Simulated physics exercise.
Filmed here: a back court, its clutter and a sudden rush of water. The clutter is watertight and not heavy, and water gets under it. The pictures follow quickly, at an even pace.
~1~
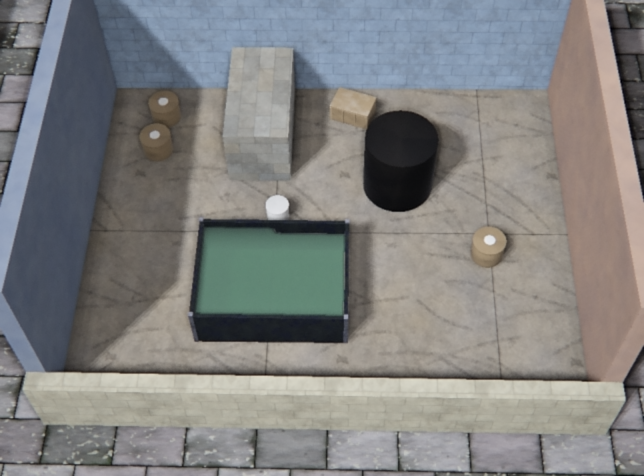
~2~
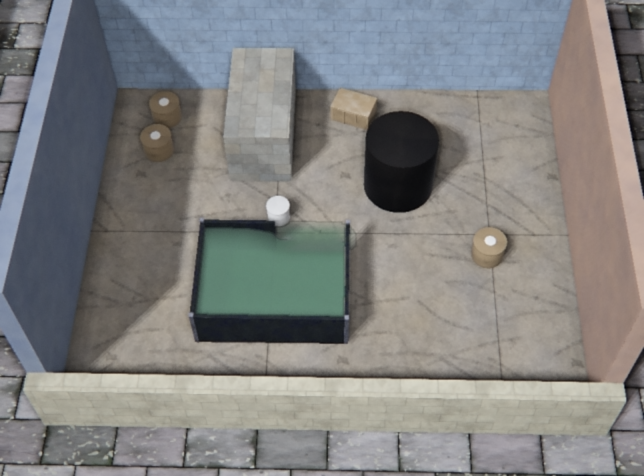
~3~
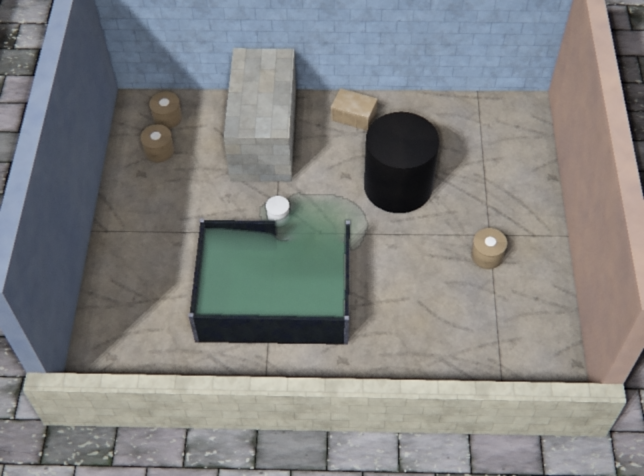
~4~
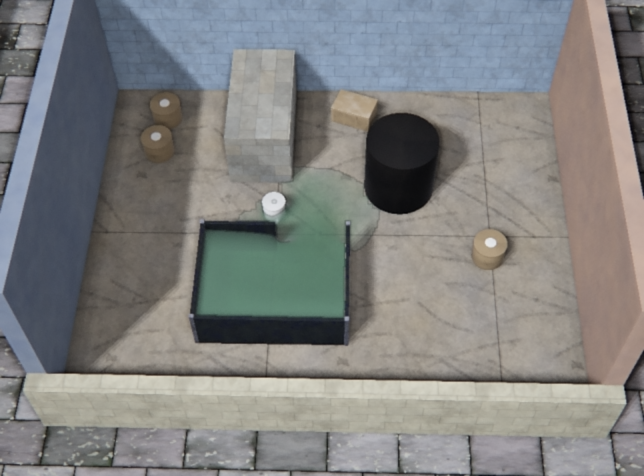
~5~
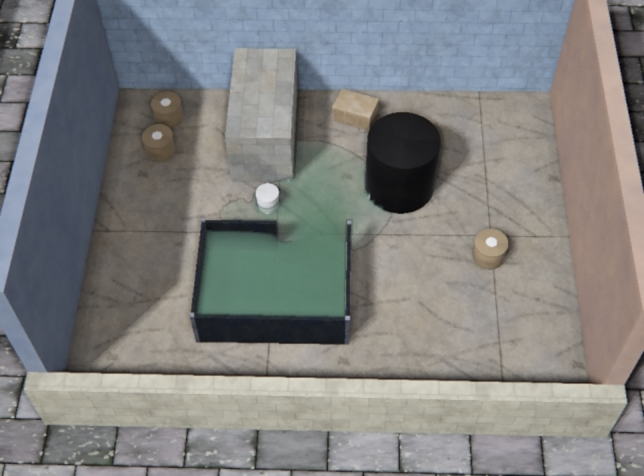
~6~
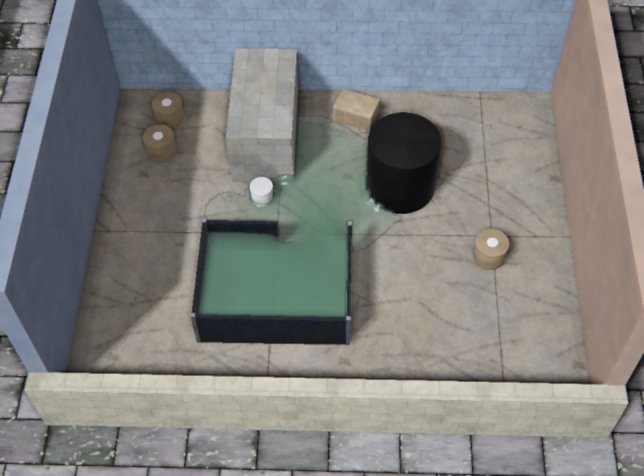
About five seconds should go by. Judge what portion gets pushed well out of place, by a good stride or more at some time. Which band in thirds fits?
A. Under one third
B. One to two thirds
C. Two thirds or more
B, one to two thirds.
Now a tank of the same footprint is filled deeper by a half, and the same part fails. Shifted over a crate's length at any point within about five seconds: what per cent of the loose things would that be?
100 per cent.
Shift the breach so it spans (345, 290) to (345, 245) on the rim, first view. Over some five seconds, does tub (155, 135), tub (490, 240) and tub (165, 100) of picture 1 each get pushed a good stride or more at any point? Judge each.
Each in turn, never travels that far, ends up that far off, never travels that far.
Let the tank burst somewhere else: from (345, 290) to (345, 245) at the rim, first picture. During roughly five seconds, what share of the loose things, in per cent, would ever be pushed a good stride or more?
It comes to some 20 per cent.
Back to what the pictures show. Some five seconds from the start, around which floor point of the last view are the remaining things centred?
Around pixel (309, 187).
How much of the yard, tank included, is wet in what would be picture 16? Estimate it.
About 40 in a hundred.
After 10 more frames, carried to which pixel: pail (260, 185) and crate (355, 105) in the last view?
(203, 202) and (408, 91), roughly.
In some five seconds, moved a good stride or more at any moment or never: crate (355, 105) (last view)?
Goes that far.
A moment on, 1 of 5 are well off their spots; 0 afloat.
Next, 2 of 5 are well off their spots; 0 afloat.
Later, 2 of 5 are well off their spots; 0 afloat.
In the end, 2 of 5 are well off their spots, and 2 have been at some point; 3 afloat.
